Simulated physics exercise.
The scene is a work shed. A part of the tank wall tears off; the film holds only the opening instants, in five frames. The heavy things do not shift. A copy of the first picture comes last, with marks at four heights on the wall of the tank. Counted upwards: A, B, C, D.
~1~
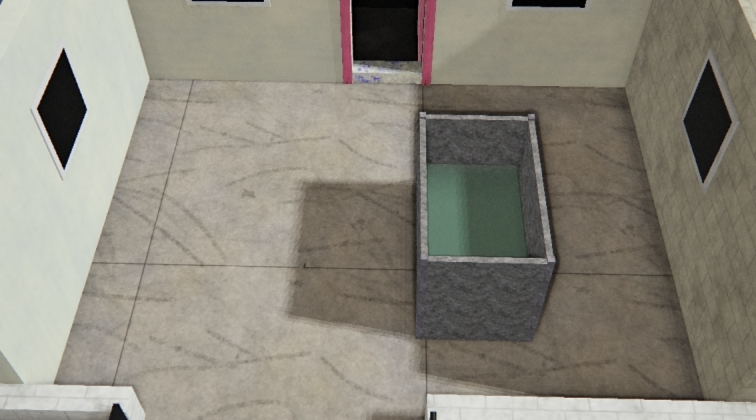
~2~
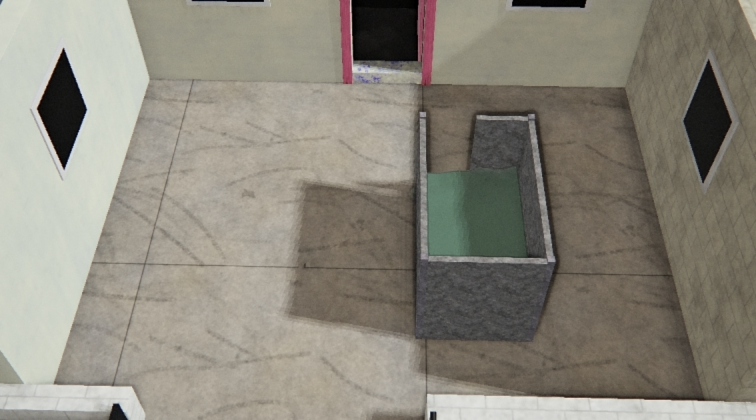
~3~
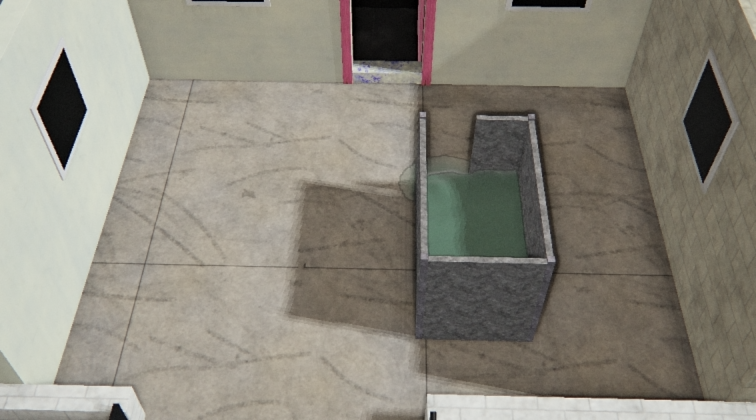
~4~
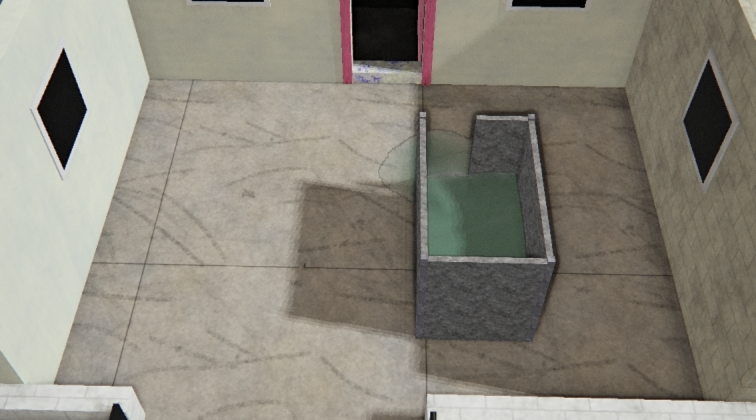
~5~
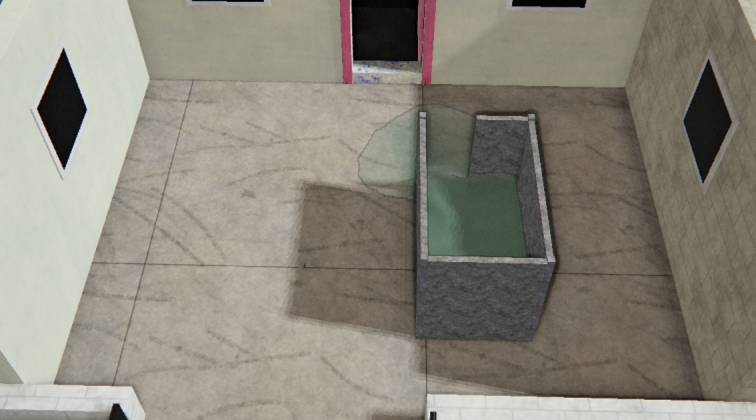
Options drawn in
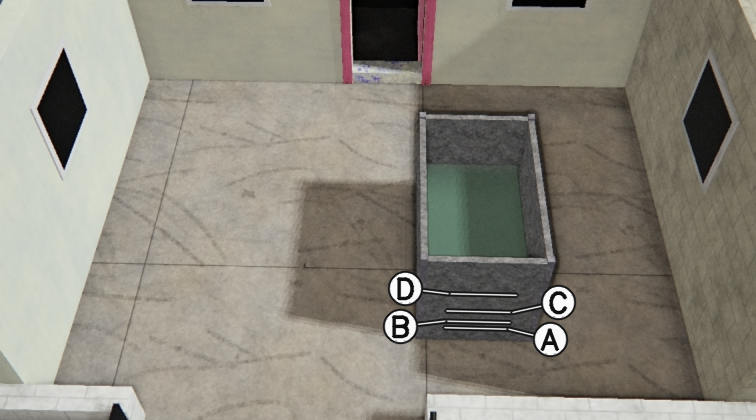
Green water sat still in a gray stone tank until a gap opened in its back wall, then a thin, pale sheet of it spread out behind the tank and toward the left.
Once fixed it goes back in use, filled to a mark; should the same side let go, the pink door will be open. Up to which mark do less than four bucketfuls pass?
Go for C.
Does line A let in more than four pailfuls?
No, that is safe.
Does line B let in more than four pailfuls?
No, not at all.
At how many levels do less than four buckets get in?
Three of the four.
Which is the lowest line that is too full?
D.
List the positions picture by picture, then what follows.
Water in the tank at rest, its middle at (475, 226); foot of the pink doorway at (387, 83); open gate at (279, 388).
Water covers 1 % of the ground, its front hidden from here.
Water covers 2 % of the ground, its front hidden from here.
Water covers 4 % of the ground and shows as far out as (392, 178).
Water covers 8 % of the ground and shows as far out as (393, 128).
On the marked copy, A at (476, 328); B at (477, 321); C at (479, 311); D at (482, 294); from the bottom up A, B, C, D.
If A is chosen, nothing gets over.
If B is chosen, nothing gets over.
If C is chosen, a splash gets over, under a bucket.
If D is chosen, about 8 bucketfuls get in.
